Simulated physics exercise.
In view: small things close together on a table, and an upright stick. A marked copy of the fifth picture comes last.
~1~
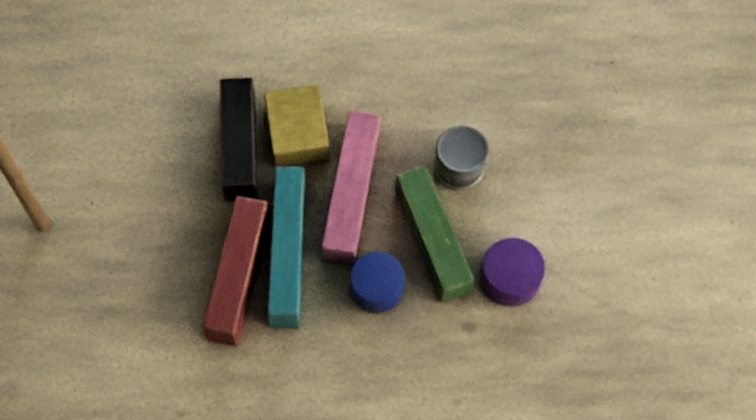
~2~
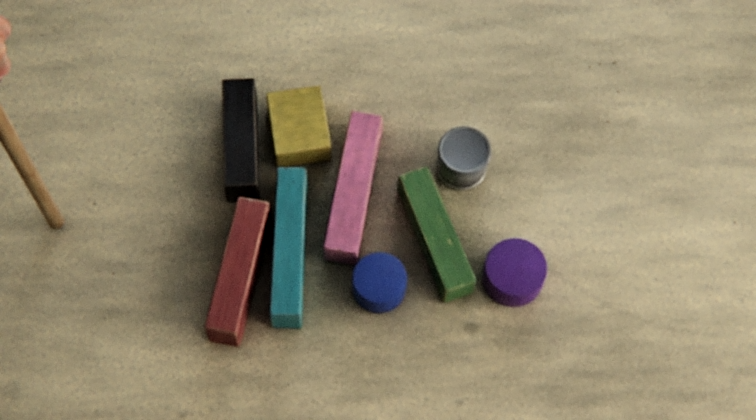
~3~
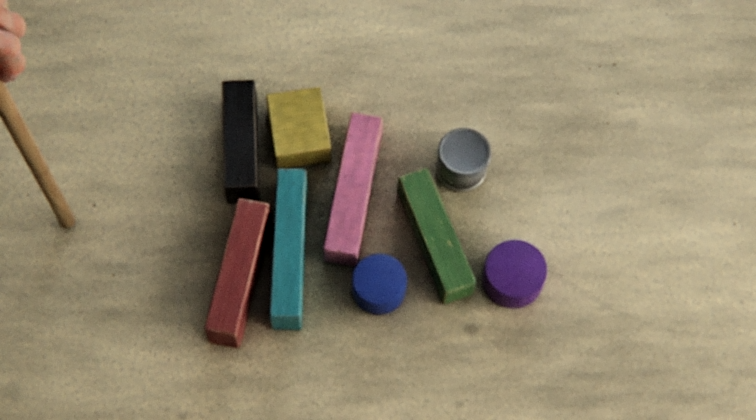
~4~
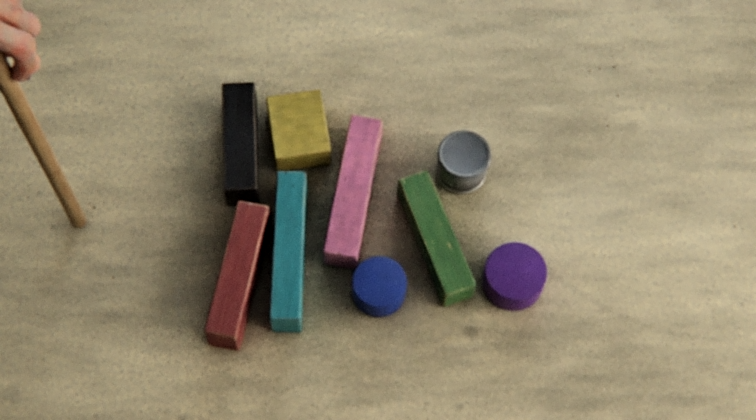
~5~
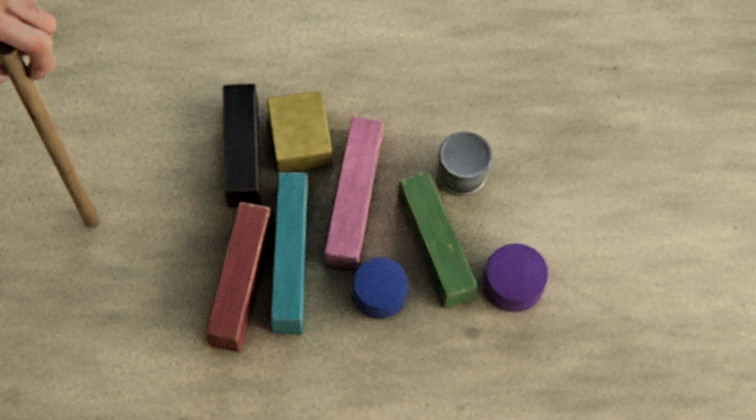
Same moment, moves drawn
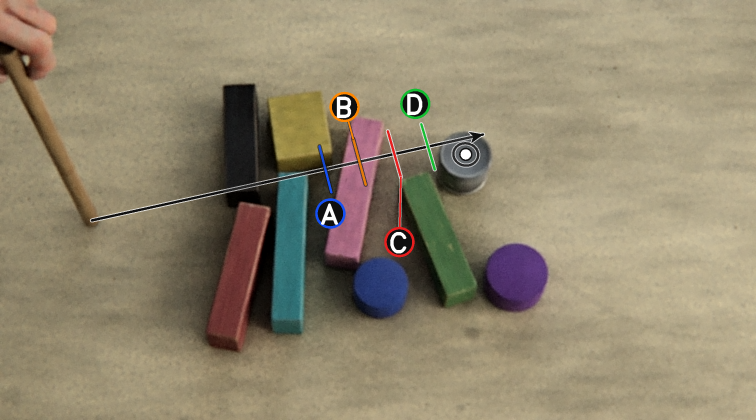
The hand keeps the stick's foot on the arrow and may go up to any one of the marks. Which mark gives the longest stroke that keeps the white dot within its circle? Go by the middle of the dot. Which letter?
Up to mark C.
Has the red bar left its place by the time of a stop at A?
By then, no.
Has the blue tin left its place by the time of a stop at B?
No.
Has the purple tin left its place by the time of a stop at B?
By then, no.
On the marked copy, A at (325, 169); B at (360, 162); C at (395, 154); D at (428, 146); the arrow from (92, 220) to (483, 134); the white dot at (465, 155).
Taking C. A third of the way, foot of the stick (202, 197).
Two thirds of the way, foot of the stick (311, 173); black bar (283, 126); yellow block (326, 103).
When it is over, foot of the stick (395, 155); yellow block (330, 94); black bar (286, 121); the dot is still in its ring.
As for the rest, A keeps the dot in but is short; B keeps the dot in but is short; D shifts the dotted thing to (485, 179).
